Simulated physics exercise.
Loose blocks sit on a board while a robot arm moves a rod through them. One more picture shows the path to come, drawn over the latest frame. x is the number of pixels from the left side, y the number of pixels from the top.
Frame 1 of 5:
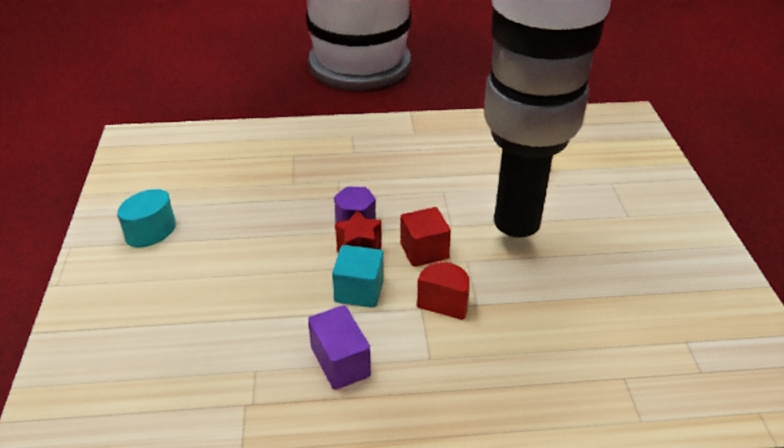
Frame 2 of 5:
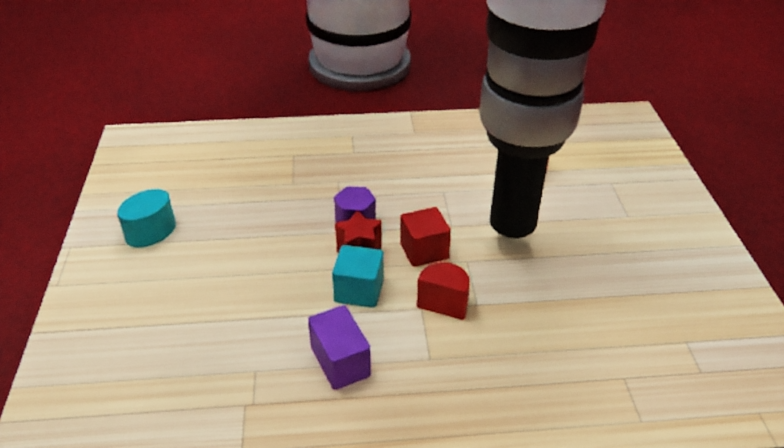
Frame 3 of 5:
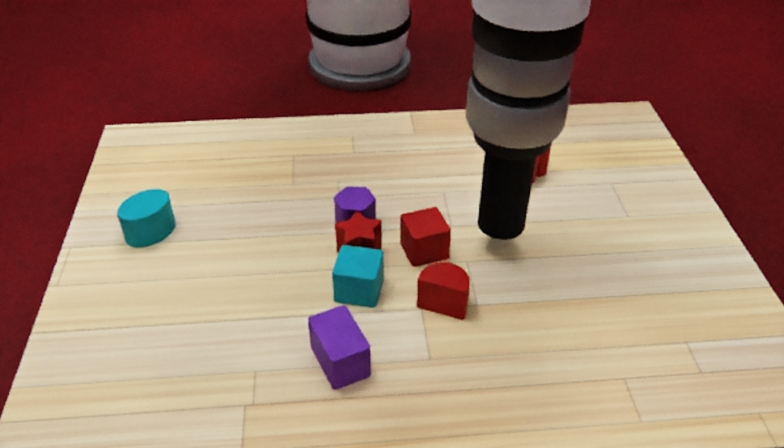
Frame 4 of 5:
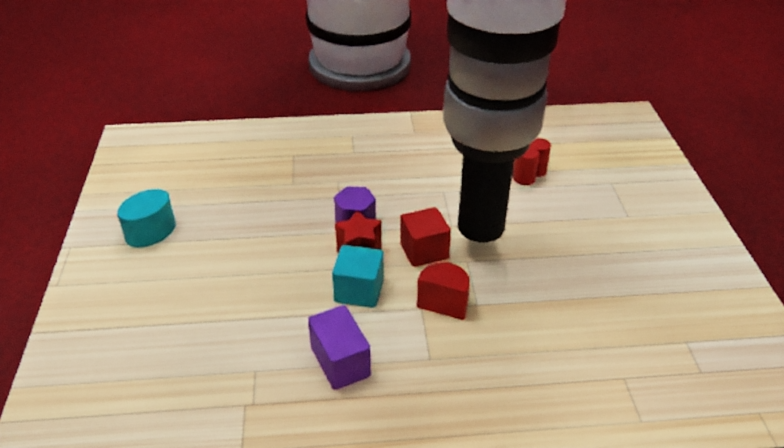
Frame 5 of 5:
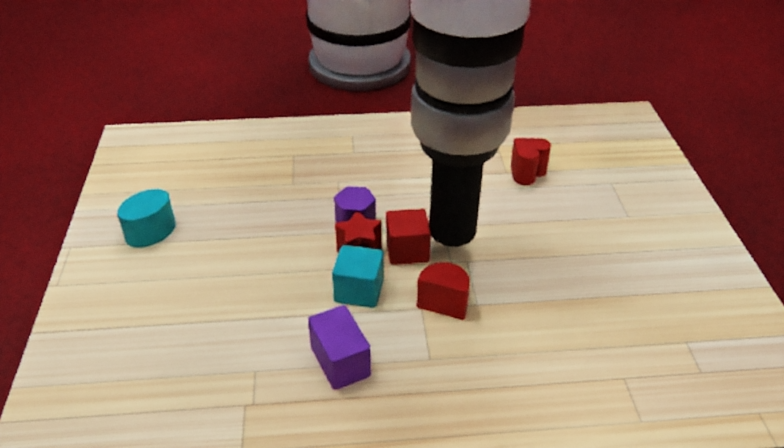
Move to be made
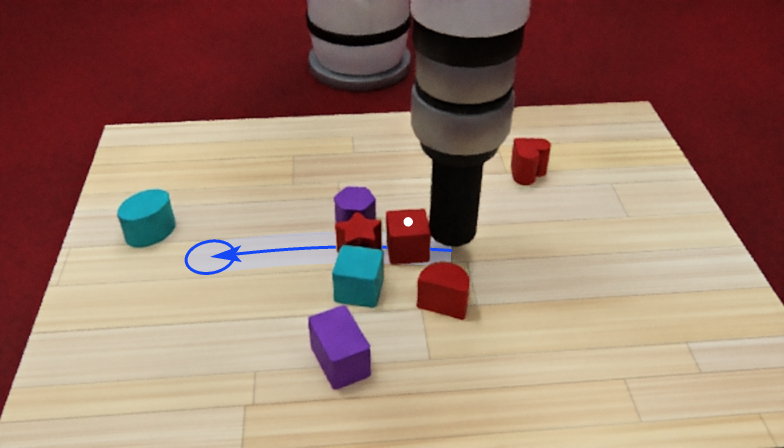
Robot arm sliding its black rod left across a wooden board, nudging a red cube slightly left beside a red star.
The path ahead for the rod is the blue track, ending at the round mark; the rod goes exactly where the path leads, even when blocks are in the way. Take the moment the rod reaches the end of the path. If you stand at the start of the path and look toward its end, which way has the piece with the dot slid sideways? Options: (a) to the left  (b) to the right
The correct letter is b.
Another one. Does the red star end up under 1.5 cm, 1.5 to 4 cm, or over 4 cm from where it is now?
Result: Over 4 cm.
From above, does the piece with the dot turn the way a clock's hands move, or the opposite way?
From above, clockwise.
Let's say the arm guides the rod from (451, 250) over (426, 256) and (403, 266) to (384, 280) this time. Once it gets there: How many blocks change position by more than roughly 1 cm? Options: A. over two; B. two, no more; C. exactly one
(A)
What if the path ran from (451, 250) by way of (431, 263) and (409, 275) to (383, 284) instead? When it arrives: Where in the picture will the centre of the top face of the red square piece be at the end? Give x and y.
Its top centre is at about (362, 228).
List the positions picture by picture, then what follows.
In the first frame, rod's lower end (517, 223); turquoise oval block (143, 203); purple six-sided block (355, 198); red star (359, 226); red square piece (426, 222).
In the second frame, rod (513, 223); blocks still.
In the third frame, rod (501, 225); blocks still.
In the fourth frame, rod (481, 227); blocks still.
In the fifth frame, rod (453, 231); turquoise oval block (143, 203); purple six-sided block (355, 198); red star (359, 226); red square piece (408, 222).
Drawn move, from (451, 250) through (332, 247) to (210, 257); the dot is on the red square piece.
What follows on the original path. One third of the way, rod (371, 228); purple six-sided block (340, 192), turned 45° clockwise; red star (288, 233), turned 30° anticlockwise; red square piece (326, 218).
Two thirds of the way, rod (289, 230); purple six-sided block (339, 192), turned 50° clockwise; red star (242, 241), turned 90° anticlockwise; red square piece (247, 213), turned 25° clockwise.
At the end, rod (206, 237); turquoise oval block (137, 201); purple six-sided block (339, 192), turned 50° clockwise; red star (201, 257), turned 180° anticlockwise; red square piece (182, 206), turned 65° clockwise.
